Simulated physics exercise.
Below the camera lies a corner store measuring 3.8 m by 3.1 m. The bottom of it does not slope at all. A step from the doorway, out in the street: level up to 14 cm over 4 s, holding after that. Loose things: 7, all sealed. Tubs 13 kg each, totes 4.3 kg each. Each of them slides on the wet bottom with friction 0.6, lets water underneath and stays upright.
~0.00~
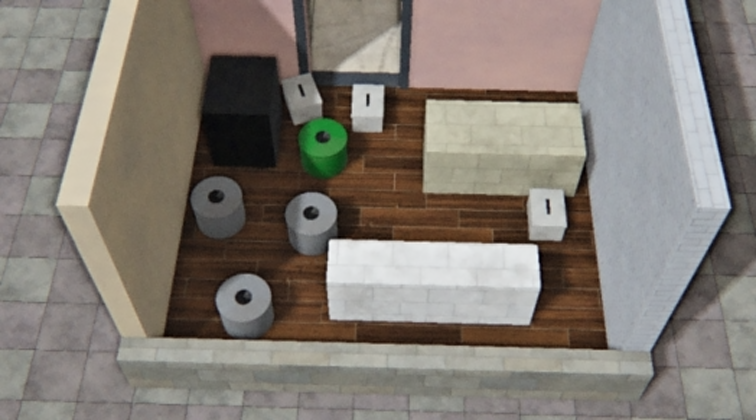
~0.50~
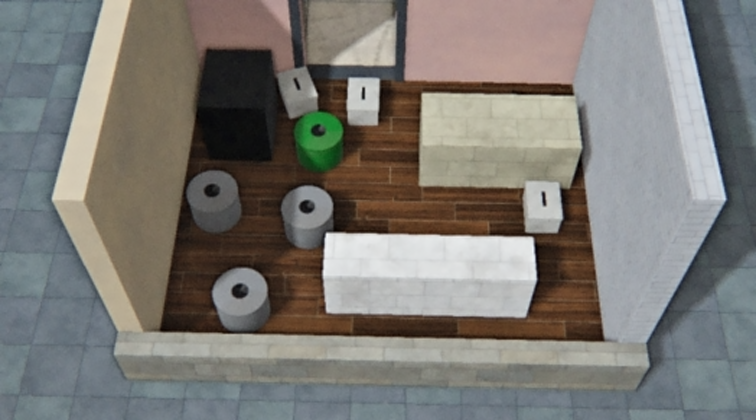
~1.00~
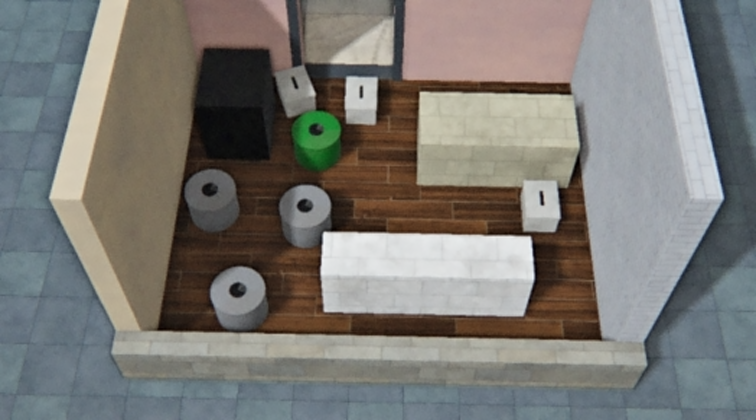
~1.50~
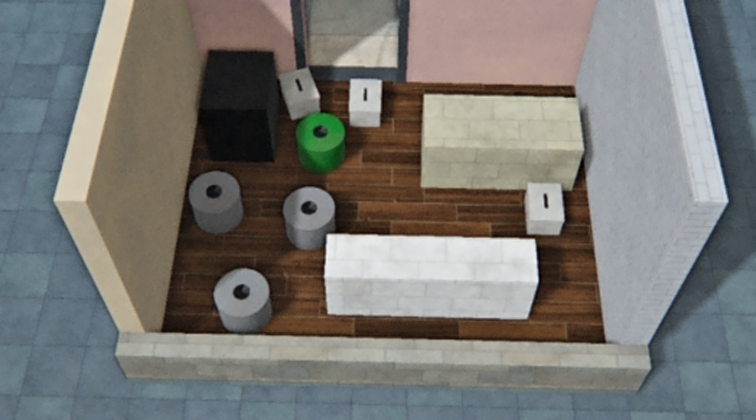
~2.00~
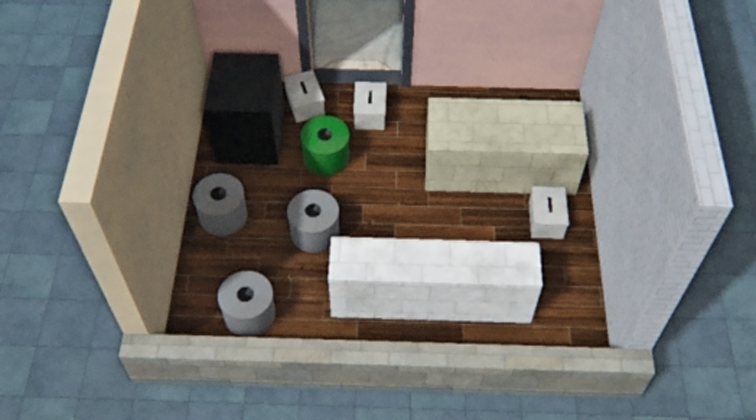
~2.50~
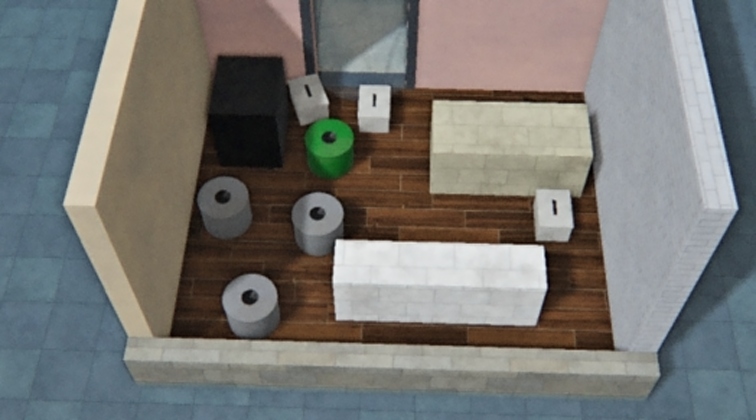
A small corner store with a brown plank floor and pink back wall is seen from high above, its roof open. A black block, a green tub and two pale totes sit near the back doorway, with three grey tubs at left, a cream counter and another tote at right, and a white counter in front. The contents stay put while bluish water covers the pinkish-grey paving outside and the camera sways slightly.
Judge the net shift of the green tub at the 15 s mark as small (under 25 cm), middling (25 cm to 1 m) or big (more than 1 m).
Middling.
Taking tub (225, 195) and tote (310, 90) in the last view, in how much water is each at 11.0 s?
Some 5 cm at the first, some 5 cm at the second.
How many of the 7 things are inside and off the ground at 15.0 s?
6.
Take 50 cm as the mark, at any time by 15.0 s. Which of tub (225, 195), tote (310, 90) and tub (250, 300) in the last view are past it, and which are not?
Below, below, below.
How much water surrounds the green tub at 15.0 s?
Close to 8 centimetres.
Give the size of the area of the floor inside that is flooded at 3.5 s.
Around 1.0 m2 of it.
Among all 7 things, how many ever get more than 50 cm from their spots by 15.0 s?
By my tally, 4.
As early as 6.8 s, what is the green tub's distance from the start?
Roughly 10 centimetres by that point.
After 3.5 s the green tub is near (329, 138), 0.0 m from its start, aground; 0 afloat.
After 6.8 s the green tub is near (328, 145), 0.1 m from its start, aground; 1 afloat.
After 11.0 s the green tub is near (315, 168), 0.4 m from its start, aground; 3 afloat.
After 15.0 s the green tub is near (267, 174), 0.7 m from its start, aground; 6 afloat.
